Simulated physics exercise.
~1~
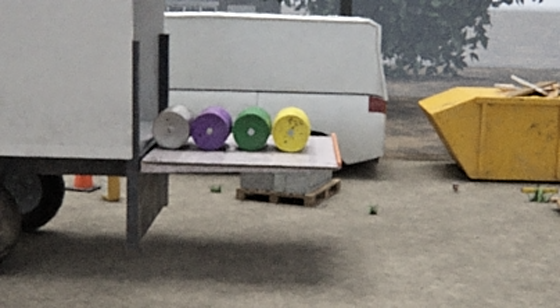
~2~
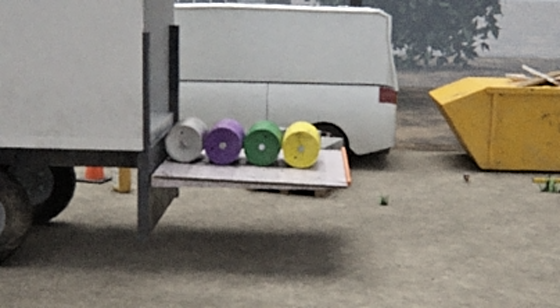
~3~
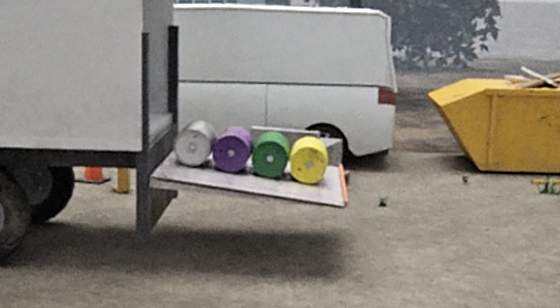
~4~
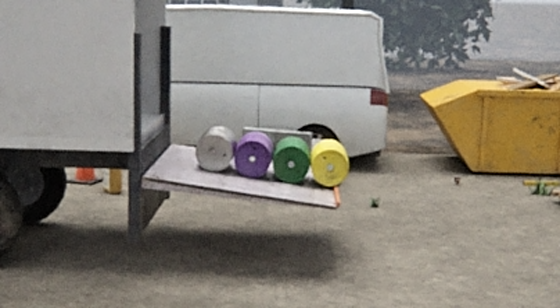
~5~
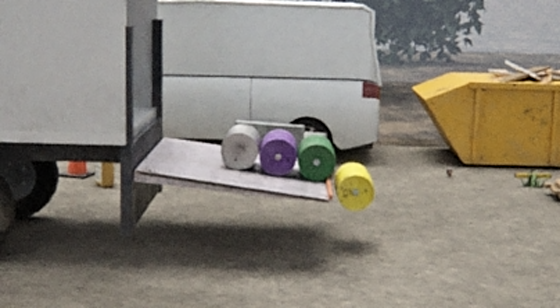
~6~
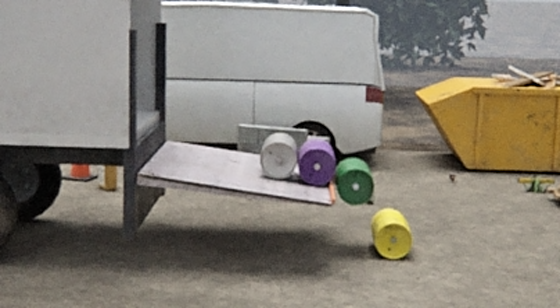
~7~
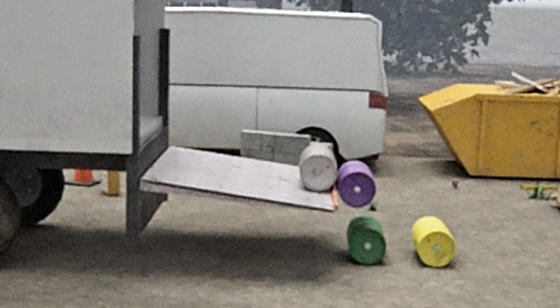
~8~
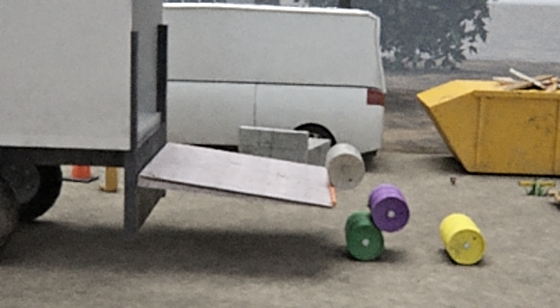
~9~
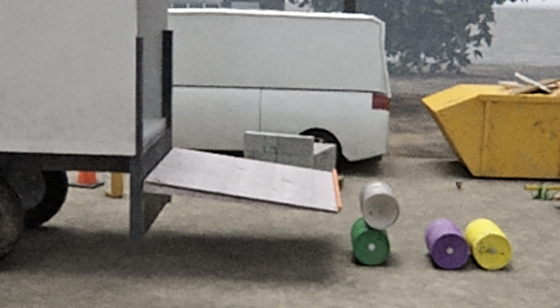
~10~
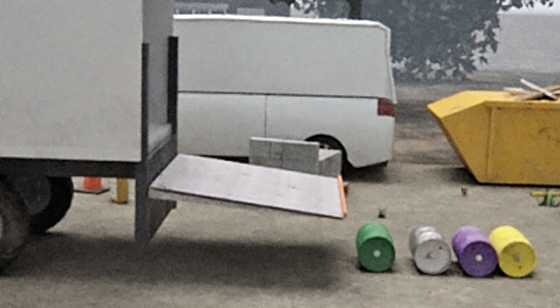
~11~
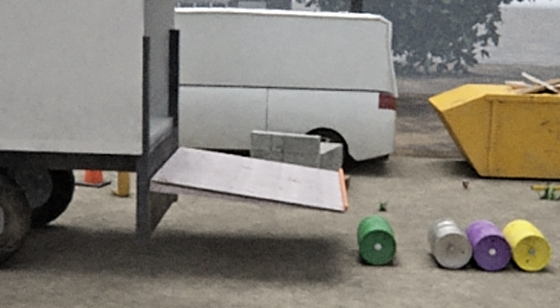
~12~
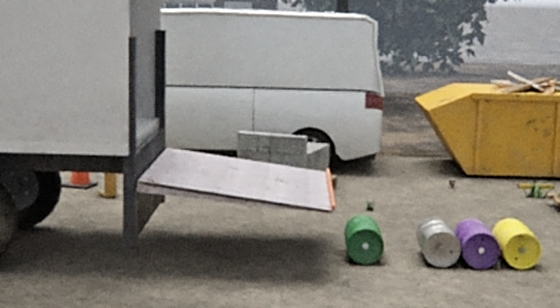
In an open yard, seen side-on by a slightly swaying camera, a lorry's tail-lift juts out to the right, with a white van and a yellow skip behind. Four kegs, white, purple, green and yellow from left to right, sit end-on in a row on the plate. The plate drops a little and tips down at its outer end, and the kegs roll right. Yellow goes over the edge first, then green, purple and white, which lands on green and comes down beyond it. All four end on the ground, green left of white, purple and yellow, the plate empty and still tilted.
